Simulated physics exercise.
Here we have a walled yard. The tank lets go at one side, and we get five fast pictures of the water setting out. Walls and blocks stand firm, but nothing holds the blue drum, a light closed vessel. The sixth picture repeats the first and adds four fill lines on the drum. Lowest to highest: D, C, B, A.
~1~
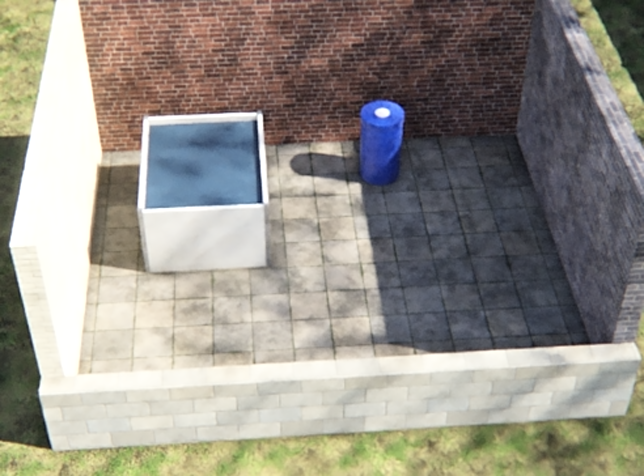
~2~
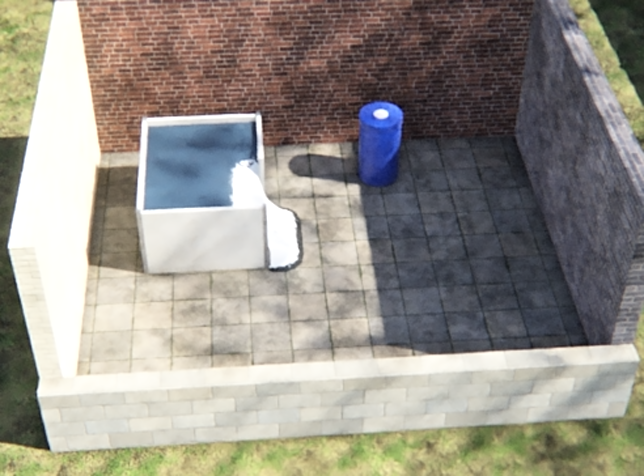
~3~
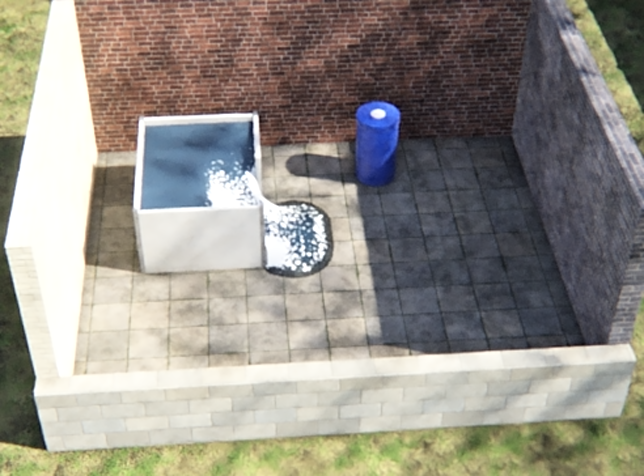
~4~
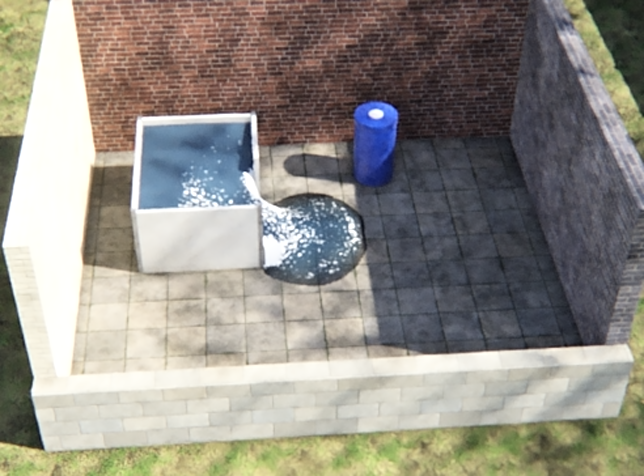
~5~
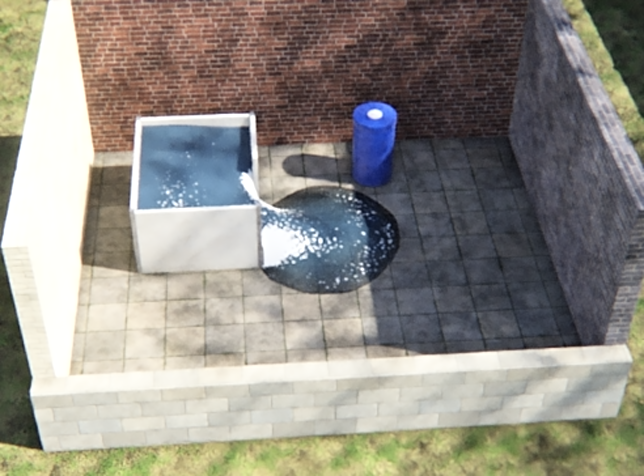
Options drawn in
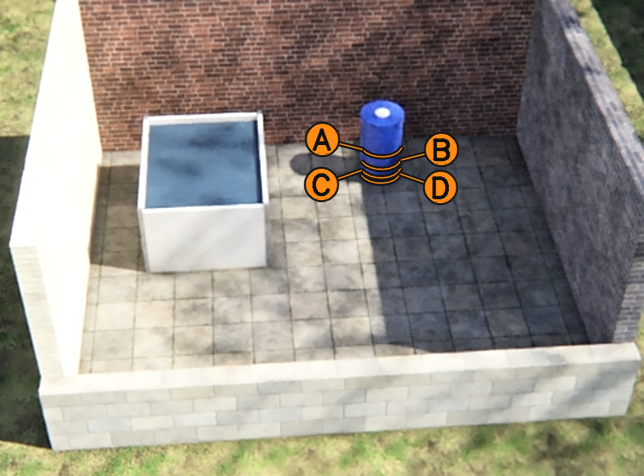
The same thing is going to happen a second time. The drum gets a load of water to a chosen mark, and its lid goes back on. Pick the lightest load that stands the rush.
The answer is mark C.
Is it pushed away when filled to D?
Yes.
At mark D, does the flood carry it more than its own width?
Yes, clearly.
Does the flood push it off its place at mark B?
No, not at all.
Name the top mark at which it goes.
D.
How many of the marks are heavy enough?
Three.
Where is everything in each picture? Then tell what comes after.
In the first picture, lid of the blue drum at (382, 113); tank full, its middle at (204, 165).
In the second picture, 2 % of the ground wet, in view closest to the drum at (291, 217).
In the third picture, 4 % of the ground wet, in view closest to the drum at (318, 213).
In the fourth picture, 7 % of the ground wet, in view closest to the drum at (340, 205).
In the fifth picture, lid of the blue drum at (375, 115); 11 % of the ground wet, in view closest to the drum at (347, 193).
On the marked copy, A at (383, 156); B at (383, 169); C at (382, 177); D at (382, 183); from the bottom up D, C, B, A.
Choosing A, it does not move.
Choosing B, it does not move.
Choosing C, it does not move.
Choosing D, it is pushed about twice its own width away.
